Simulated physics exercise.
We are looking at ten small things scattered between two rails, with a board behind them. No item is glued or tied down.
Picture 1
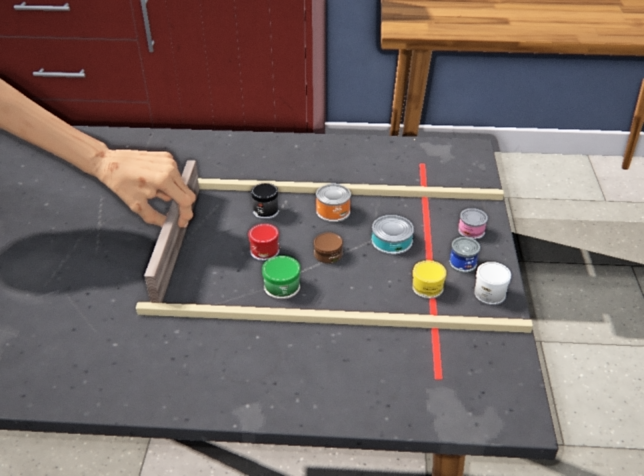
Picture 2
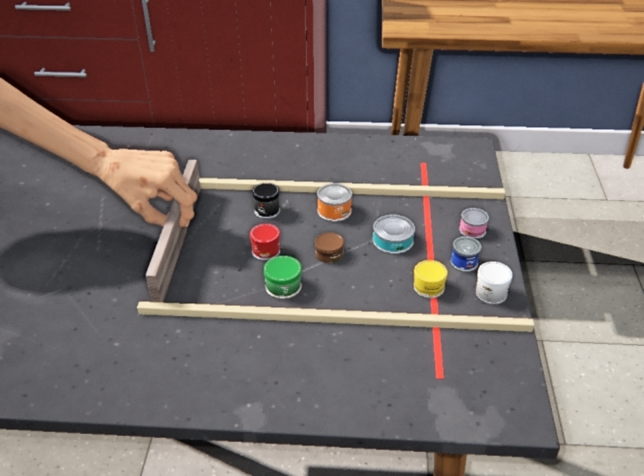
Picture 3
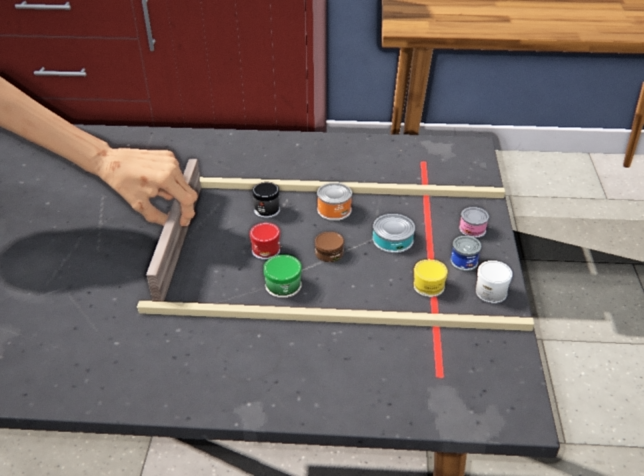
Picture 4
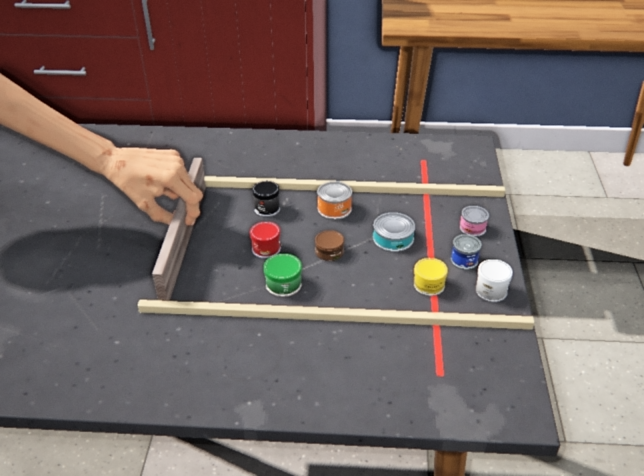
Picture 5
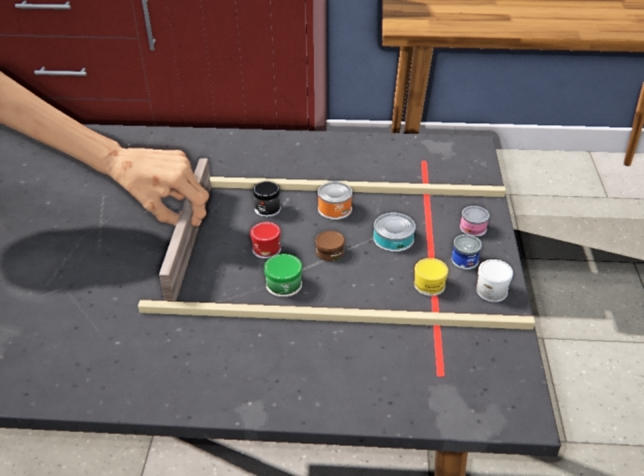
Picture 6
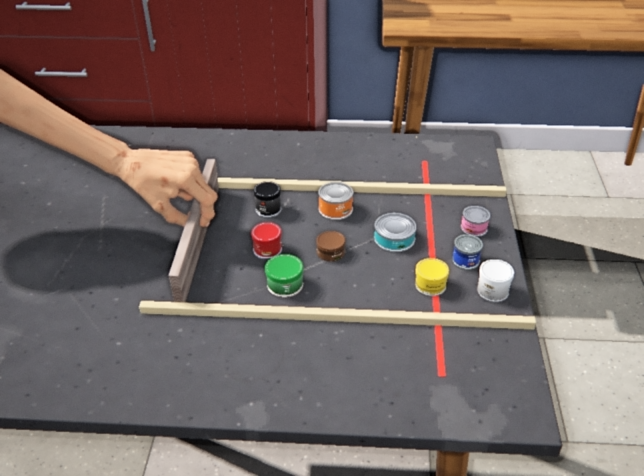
A hand sliding a board slightly rightward between two rails toward ten small coloured tins, which stay in place around a red tape line.
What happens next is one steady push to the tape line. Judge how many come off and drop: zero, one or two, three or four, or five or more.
I reckon the number that spills over the end lands at zero.
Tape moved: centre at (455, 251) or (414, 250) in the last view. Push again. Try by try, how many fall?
In that order 1 and 0.
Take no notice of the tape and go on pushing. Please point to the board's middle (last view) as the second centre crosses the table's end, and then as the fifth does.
First roughly (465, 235), later roughly (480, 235).
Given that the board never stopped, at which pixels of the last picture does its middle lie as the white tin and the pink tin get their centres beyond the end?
White tin: (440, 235); pink tin: (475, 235).
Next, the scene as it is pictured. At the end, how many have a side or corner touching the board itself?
4 in contact.
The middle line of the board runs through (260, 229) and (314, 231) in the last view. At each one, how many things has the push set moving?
First 2, after that 5.
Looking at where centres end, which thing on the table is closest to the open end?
That would be the white tin, which ends nearest.
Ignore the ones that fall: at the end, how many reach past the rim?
The total here is 1.
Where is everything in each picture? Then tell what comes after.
In the first frame, white tin (492, 284); pink tin (473, 224); blue tin (464, 255); board (175, 228); tape (429, 253).
In the second frame, pink tin (474, 224); black tin (267, 201).
In the third frame, blue tin (466, 254); orange tin (334, 202).
In the fourth frame, white tin (493, 281); green pot (283, 275).
In the fifth frame, pink tin (474, 221); turquoise tin (394, 232).
In the sixth frame, white tin (495, 281); pink tin (475, 221); blue tin (467, 252); board (196, 227); tape (432, 250).
A little later, none off yet; white tin at rest near (495, 281); pink tin at rest near (475, 221); blue tin at rest near (467, 252).
When it is over, the number that fall off is zero.
